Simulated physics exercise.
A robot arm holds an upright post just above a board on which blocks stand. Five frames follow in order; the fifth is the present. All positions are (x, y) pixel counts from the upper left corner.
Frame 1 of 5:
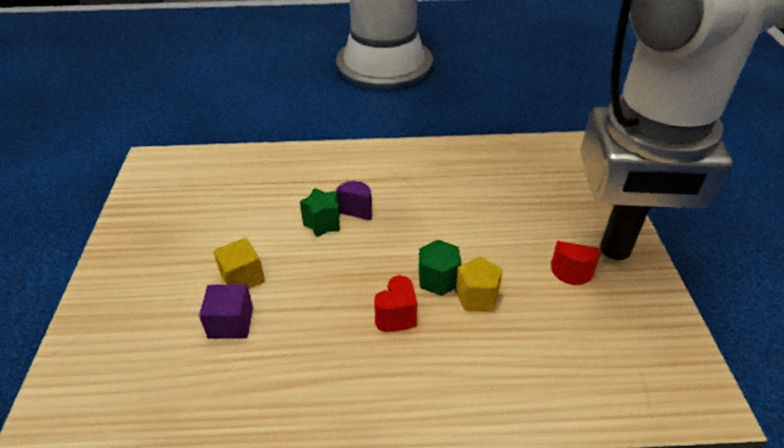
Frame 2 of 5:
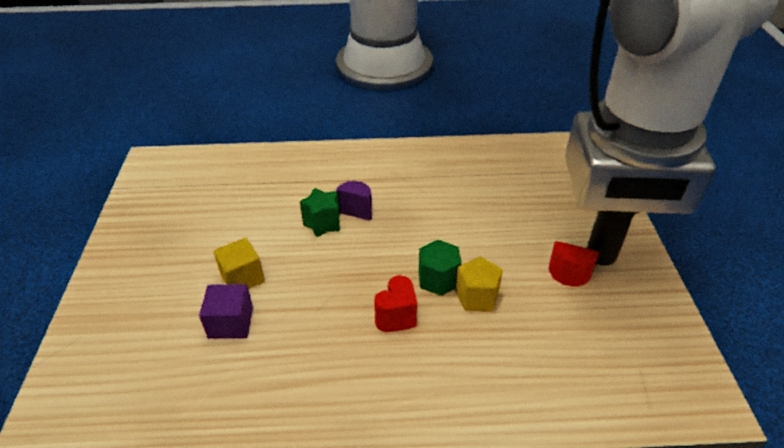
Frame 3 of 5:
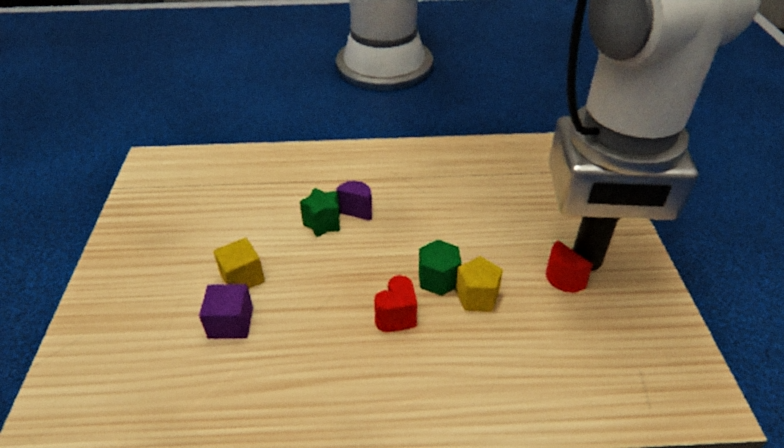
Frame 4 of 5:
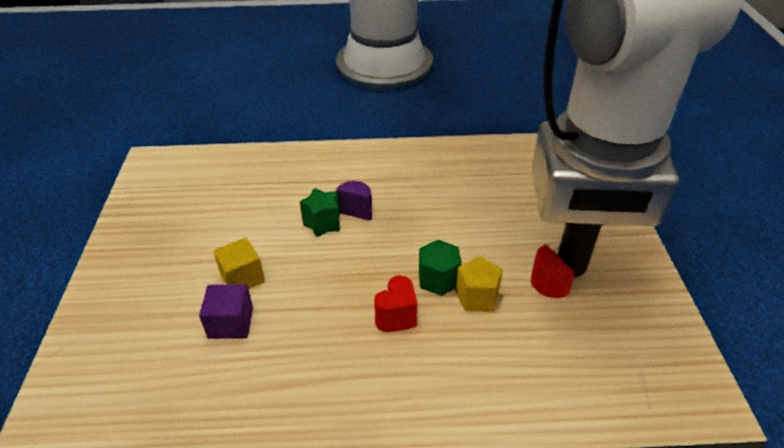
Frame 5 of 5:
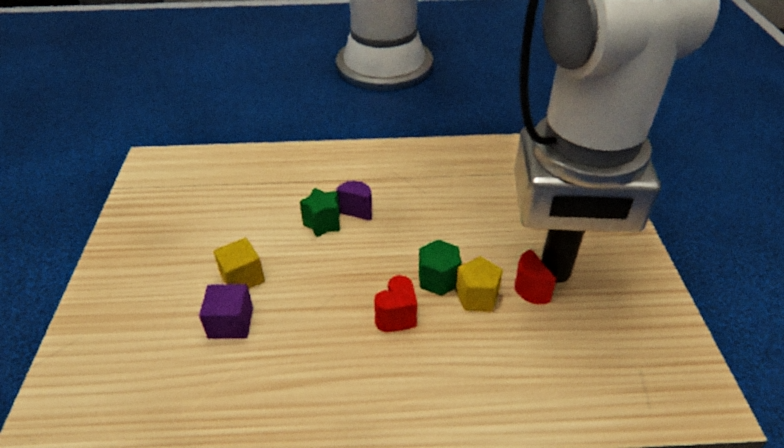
A robot arm pushes the red D-shaped block left, close to the yellow pentagon.
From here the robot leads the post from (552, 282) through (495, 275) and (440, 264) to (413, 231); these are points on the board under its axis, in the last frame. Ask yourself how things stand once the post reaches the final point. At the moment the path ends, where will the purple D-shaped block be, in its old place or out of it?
That block remains where it is.
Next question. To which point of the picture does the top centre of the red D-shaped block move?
(502, 272)
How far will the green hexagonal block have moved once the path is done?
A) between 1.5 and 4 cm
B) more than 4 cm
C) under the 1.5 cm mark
Choice A: Between 1.5 and 4 cm.
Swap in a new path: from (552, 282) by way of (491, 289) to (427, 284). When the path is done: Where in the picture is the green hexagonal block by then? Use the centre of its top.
I'd say the green hexagonal block ends with its top centre at (401, 241).
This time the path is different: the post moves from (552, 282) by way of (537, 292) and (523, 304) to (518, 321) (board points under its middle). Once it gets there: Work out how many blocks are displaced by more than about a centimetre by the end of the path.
It shifts two blocks.
On the path given first. One third of the way, post at (496, 265); yellow pentagon at (466, 280); red D-shaped block at (503, 272), turned 55° anticlockwise.
Two thirds of the way, post at (441, 254); green hexagonal block at (414, 256), turned 40° anticlockwise; yellow pentagon at (466, 281); red D-shaped block at (502, 272), turned 55° anticlockwise.
At the end, post at (413, 221); purple D-shaped block in place; green hexagonal block at (411, 256), turned 50° anticlockwise; yellow pentagon at (466, 281); red D-shaped block at (502, 272), turned 55° anticlockwise.
